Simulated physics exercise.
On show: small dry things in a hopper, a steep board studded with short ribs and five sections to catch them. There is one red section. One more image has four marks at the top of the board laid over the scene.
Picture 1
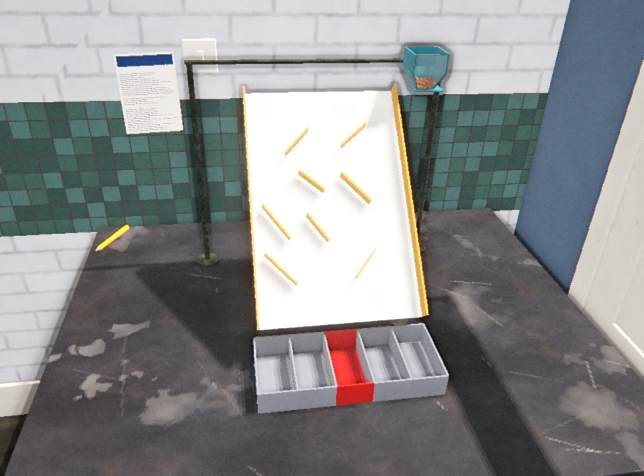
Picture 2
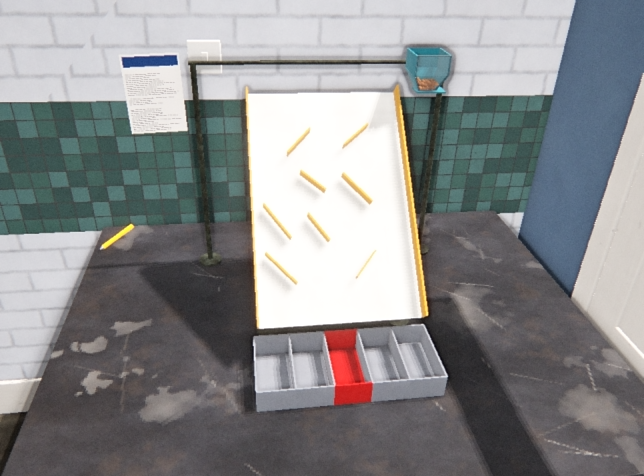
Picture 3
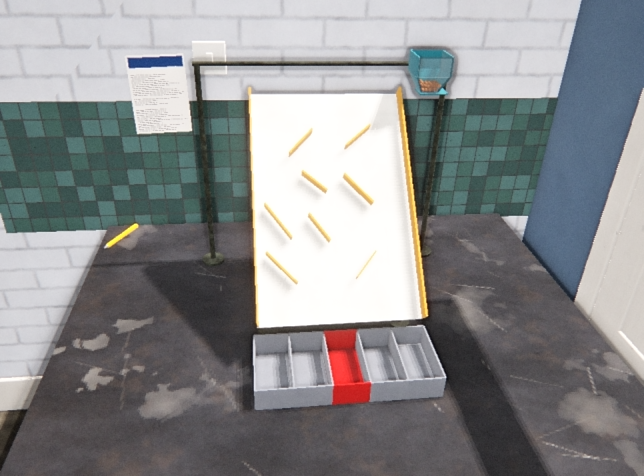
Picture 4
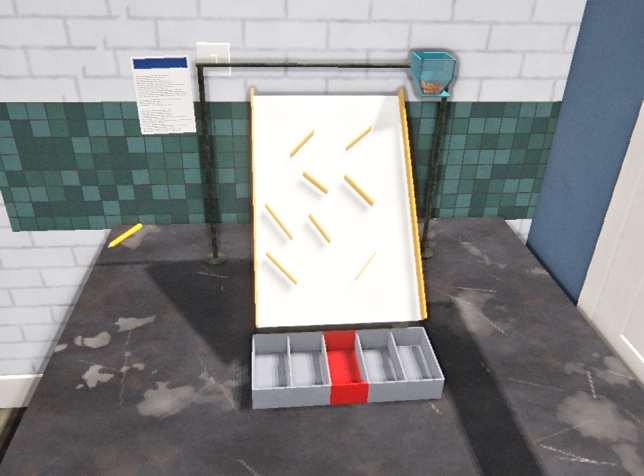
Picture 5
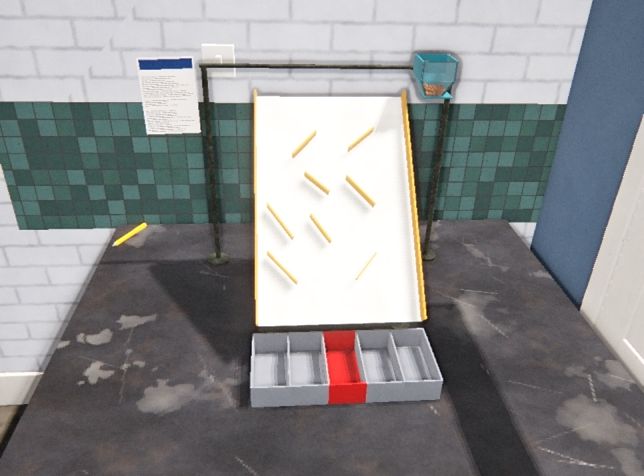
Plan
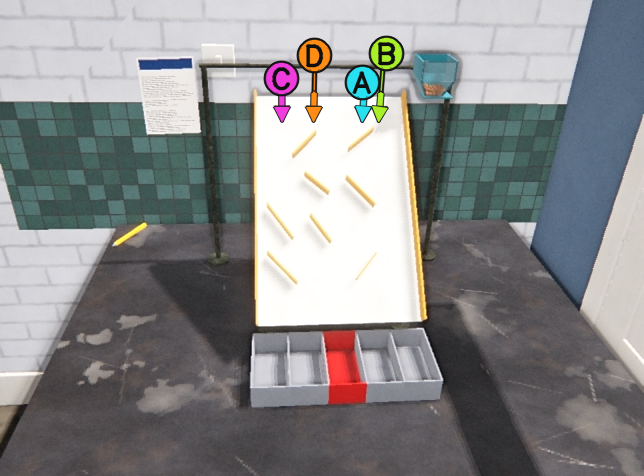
The clip opens on a steep white board studded with short yellow ribs, a blue hopper of small brown pieces at its upper right and a five-section tray below, the middle section red. The view drifts very slightly, while the board, hopper contents and tray show no clear movement.
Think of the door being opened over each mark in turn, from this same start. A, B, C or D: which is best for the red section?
Mark C.
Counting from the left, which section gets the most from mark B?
It is the fifth one.
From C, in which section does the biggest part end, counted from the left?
The third.
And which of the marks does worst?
That would be B.
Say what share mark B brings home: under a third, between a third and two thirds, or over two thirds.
Mark B gives under a third.
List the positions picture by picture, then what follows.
Hopper (422, 83), cereal balls, door shut, in the first frame.
Ribs (288, 152) to (310, 127), (344, 144) to (368, 123), (301, 170) to (326, 189), in the second frame.
Ribs (344, 173) to (374, 202), (265, 203) to (292, 237), (309, 212) to (331, 240), in the third frame.
Ribs (266, 251) to (297, 282), (357, 277) to (376, 252), in the fourth frame.
Red section (348, 392), number 3 of 5 from the left, in the fifth frame.
On the marked copy, mark A meets the board at (362, 116); mark B meets the board at (379, 116); mark C meets the board at (281, 116); mark D meets the board at (313, 116).
With A, roughly half in the red section, roughly half in other sections.
With B, just a few in the red section, almost all in other sections, about a tenth outside the box.
With C, roughly two thirds in the red section, roughly a quarter in other sections.
With D, roughly half in the red section, roughly half in other sections.
